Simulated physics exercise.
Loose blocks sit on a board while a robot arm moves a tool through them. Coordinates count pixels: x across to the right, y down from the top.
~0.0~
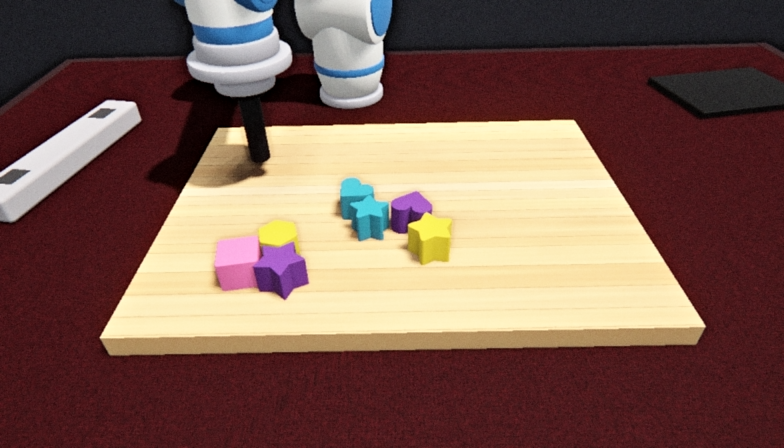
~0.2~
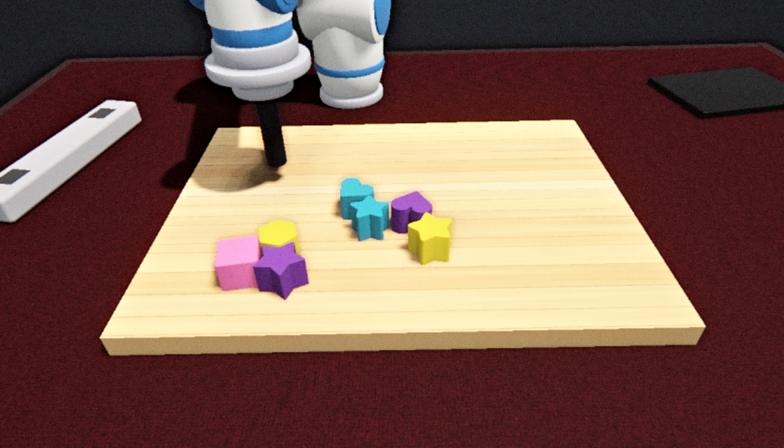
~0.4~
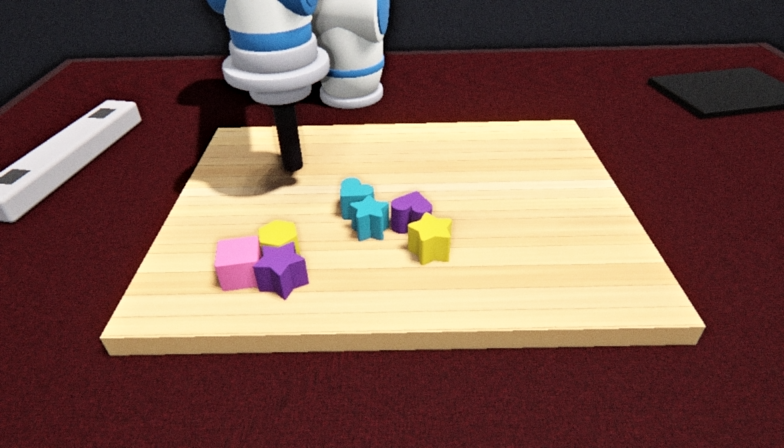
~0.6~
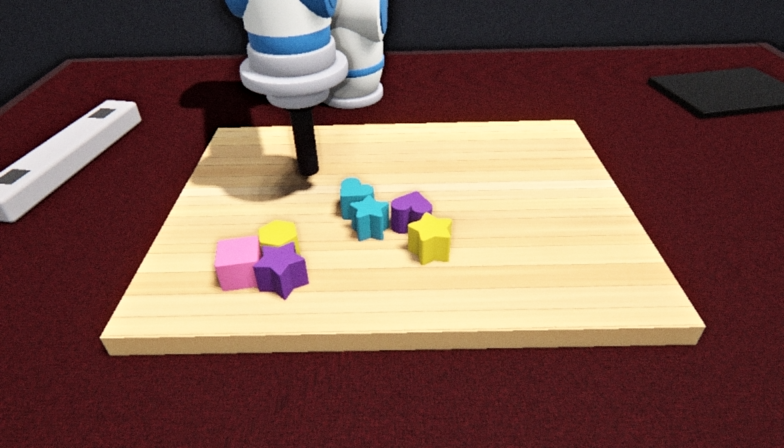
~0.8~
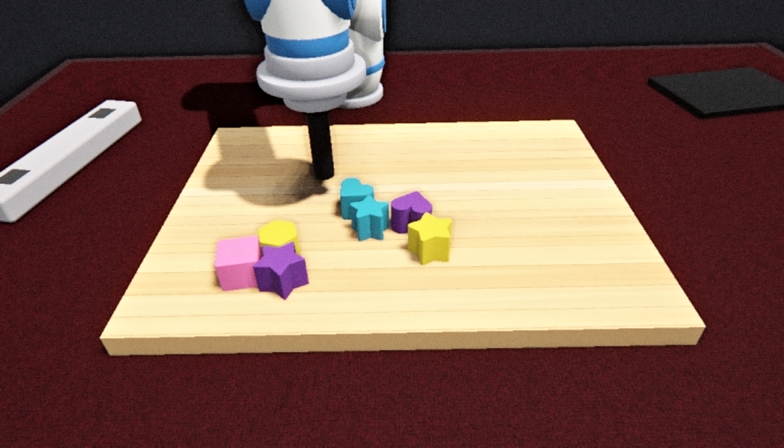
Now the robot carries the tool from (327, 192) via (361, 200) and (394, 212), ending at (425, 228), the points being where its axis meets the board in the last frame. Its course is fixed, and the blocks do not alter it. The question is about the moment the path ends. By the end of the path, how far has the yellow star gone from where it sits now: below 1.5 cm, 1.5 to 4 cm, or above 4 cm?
Once the path is done, the yellow star lies 1.5 to 4 cm from its present place.
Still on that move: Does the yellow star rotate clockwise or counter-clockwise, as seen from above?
Answer: With the clock.
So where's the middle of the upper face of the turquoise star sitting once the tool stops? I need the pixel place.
My best guess is (372, 228).
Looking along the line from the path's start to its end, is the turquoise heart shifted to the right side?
My answer is yes.
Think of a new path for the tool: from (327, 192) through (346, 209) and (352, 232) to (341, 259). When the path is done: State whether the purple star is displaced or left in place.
Stays put.
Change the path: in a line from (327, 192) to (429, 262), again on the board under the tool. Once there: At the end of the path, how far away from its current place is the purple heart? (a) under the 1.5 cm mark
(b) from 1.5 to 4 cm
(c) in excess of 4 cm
Correct choice: B.
The first path, step by step. One third of the way, tool at (361, 183); turquoise heart at (371, 193); turquoise star at (375, 211), turned 35° clockwise.
Two thirds of the way, tool at (393, 194); turquoise heart at (390, 205), turned 55° clockwise; turquoise star at (375, 223), turned 75° clockwise; purple heart at (420, 208), turned 55° anticlockwise.
At the end, tool at (425, 210); turquoise heart at (402, 215), turned 110° clockwise; turquoise star at (372, 228), turned 95° clockwise; purple heart at (445, 220), turned 35° anticlockwise; yellow star at (448, 241), turned 30° clockwise.
